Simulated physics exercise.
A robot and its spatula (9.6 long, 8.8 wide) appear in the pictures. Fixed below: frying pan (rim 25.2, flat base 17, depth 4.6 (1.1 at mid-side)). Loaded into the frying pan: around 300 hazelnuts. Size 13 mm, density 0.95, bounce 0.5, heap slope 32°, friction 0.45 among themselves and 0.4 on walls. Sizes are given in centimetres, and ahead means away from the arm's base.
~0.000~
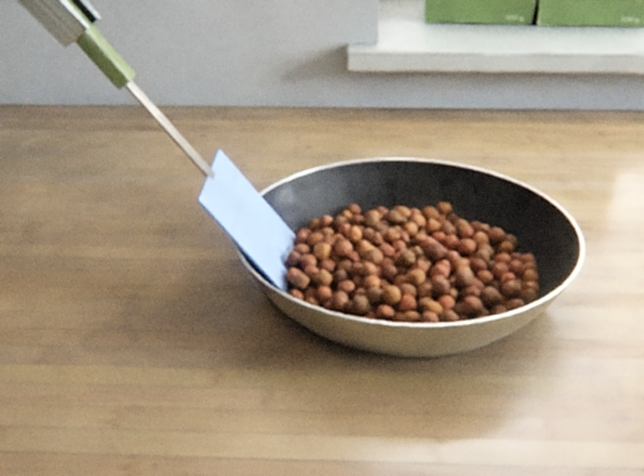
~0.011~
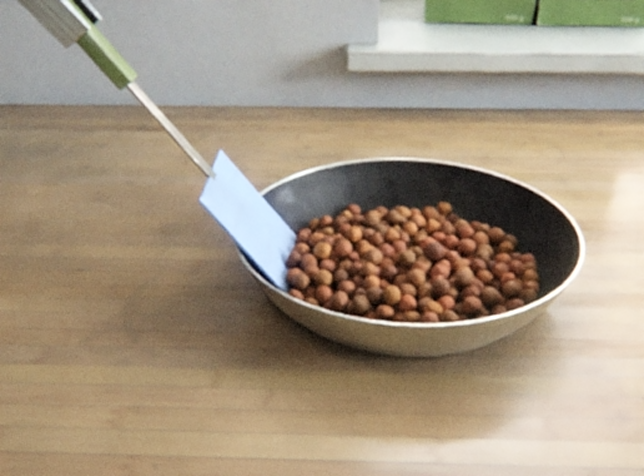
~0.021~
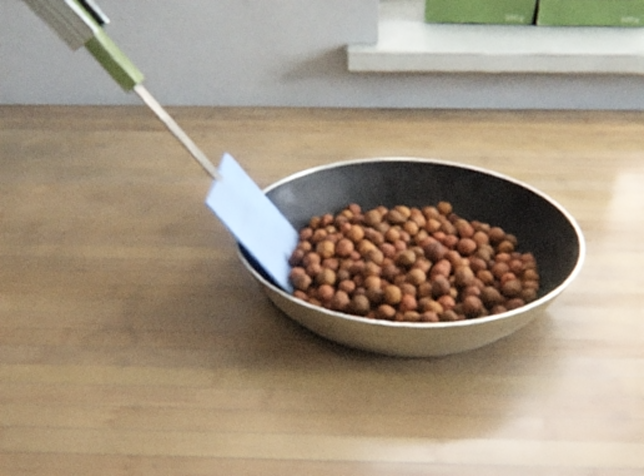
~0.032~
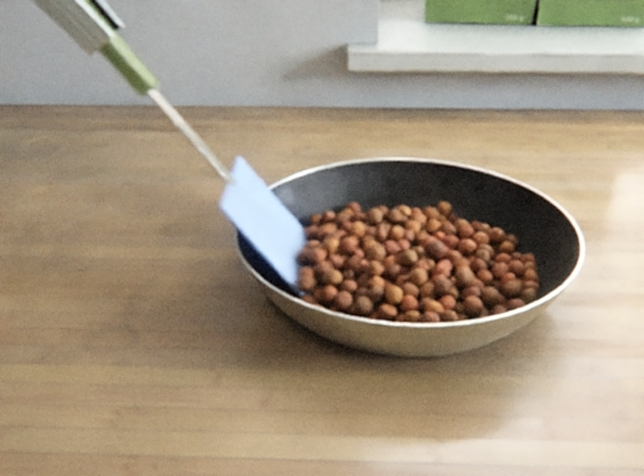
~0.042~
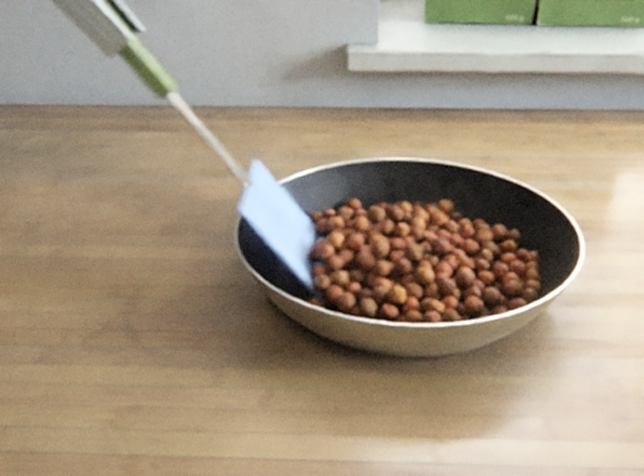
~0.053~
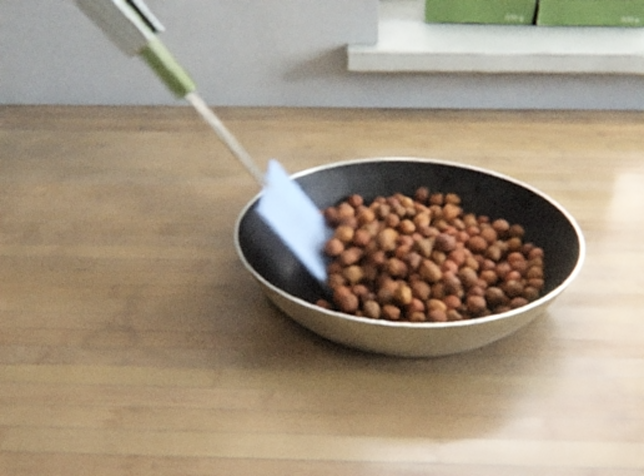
A light blue spatula on a robot arm rested at the left side of a frying pan full of hazelnuts, then slid a short way to the right, pushing the nearest nuts into a slightly higher heap.
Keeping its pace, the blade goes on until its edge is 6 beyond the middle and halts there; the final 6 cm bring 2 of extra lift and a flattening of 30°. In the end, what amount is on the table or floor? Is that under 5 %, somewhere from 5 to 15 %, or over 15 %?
It is from 5 to 15 %.
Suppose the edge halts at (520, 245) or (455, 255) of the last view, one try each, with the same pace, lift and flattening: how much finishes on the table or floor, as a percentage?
The two tries give near 30 and near 0 in a hundred.
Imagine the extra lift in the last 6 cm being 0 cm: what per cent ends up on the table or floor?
Some 0 per cent.
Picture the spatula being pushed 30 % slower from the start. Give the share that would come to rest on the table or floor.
I'd say close to 5 per cent.
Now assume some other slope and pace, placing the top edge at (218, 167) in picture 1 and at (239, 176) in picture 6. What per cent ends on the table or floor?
It comes to something like 0 %, give or take.
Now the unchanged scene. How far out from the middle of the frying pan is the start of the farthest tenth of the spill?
About 55 cm from the centre.
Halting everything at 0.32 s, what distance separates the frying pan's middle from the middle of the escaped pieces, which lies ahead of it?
Around 18 centimetres ahead.
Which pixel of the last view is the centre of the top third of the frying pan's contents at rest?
Around (517, 245).
After 0.08 s, sloping 53°, highest piece 6 above the table; 297 in the frying pan.
After 0.10 s, sloping 44°, highest piece 8 above the table; 297 in the frying pan.
After 0.32 s, sloping 23°, highest piece 6 above the table; 268 in the frying pan, 24 on the table or floor, 5 on the blade or in flight.
After 1.37 s, sloping 23°, highest piece 6 above the table; 268 in the frying pan, 29 on the table or floor.
At rest, 268 in the frying pan, 29 on the table or floor. That is 10 % on the table or floor.
